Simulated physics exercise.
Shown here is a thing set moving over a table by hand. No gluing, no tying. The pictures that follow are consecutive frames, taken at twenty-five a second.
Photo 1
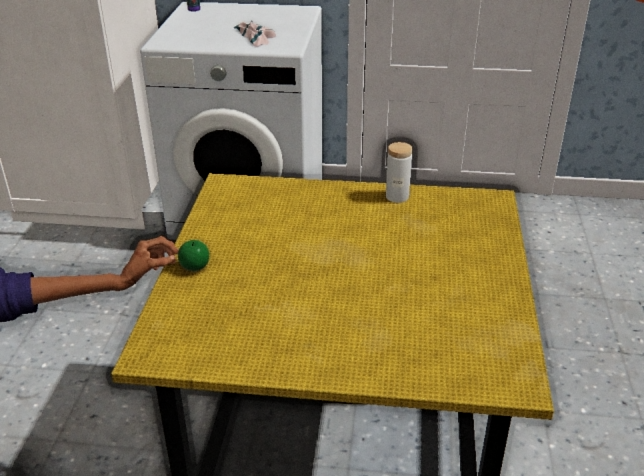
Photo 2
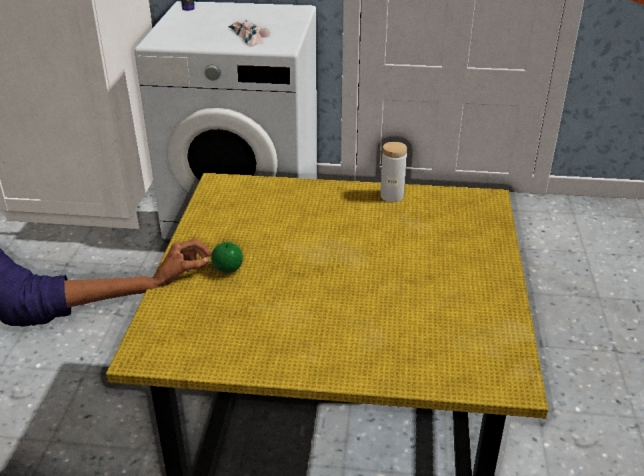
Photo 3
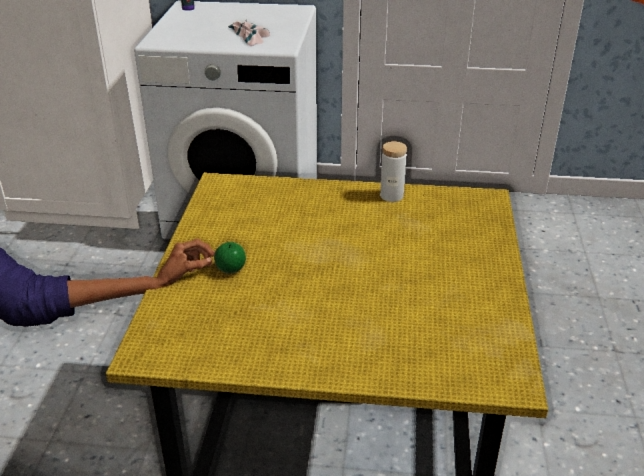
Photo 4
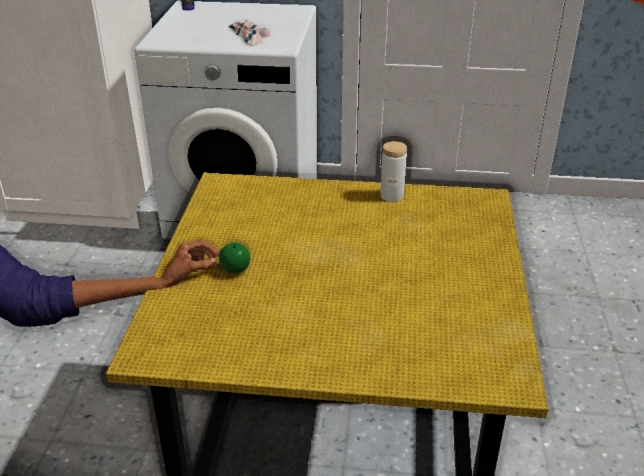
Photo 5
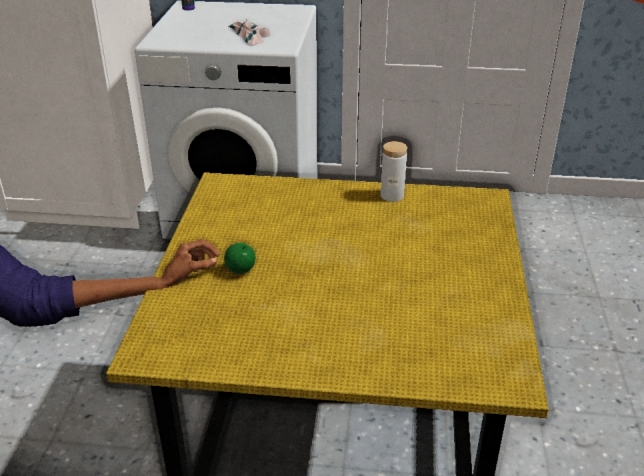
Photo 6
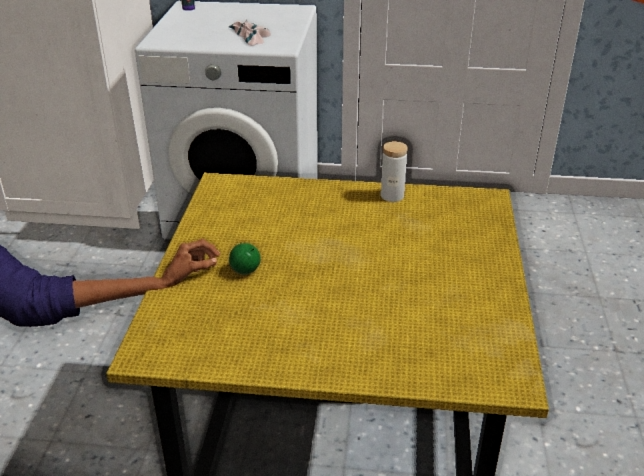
Green apple moving a short way right across a yellow table, pushed by a hand, then edging slightly clear of the fingers.
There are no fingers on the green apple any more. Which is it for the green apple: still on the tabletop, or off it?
It is not lost over the side.
Then, 0.10 s past the last view, green apple displaced about its own width near (254, 259).
Then, 0.30 s past the last view, green apple displaced about its own width near (267, 260).
Finally, moved from the start, green apple. Final places as the last picture's camera would see them, green apple near (271, 261).
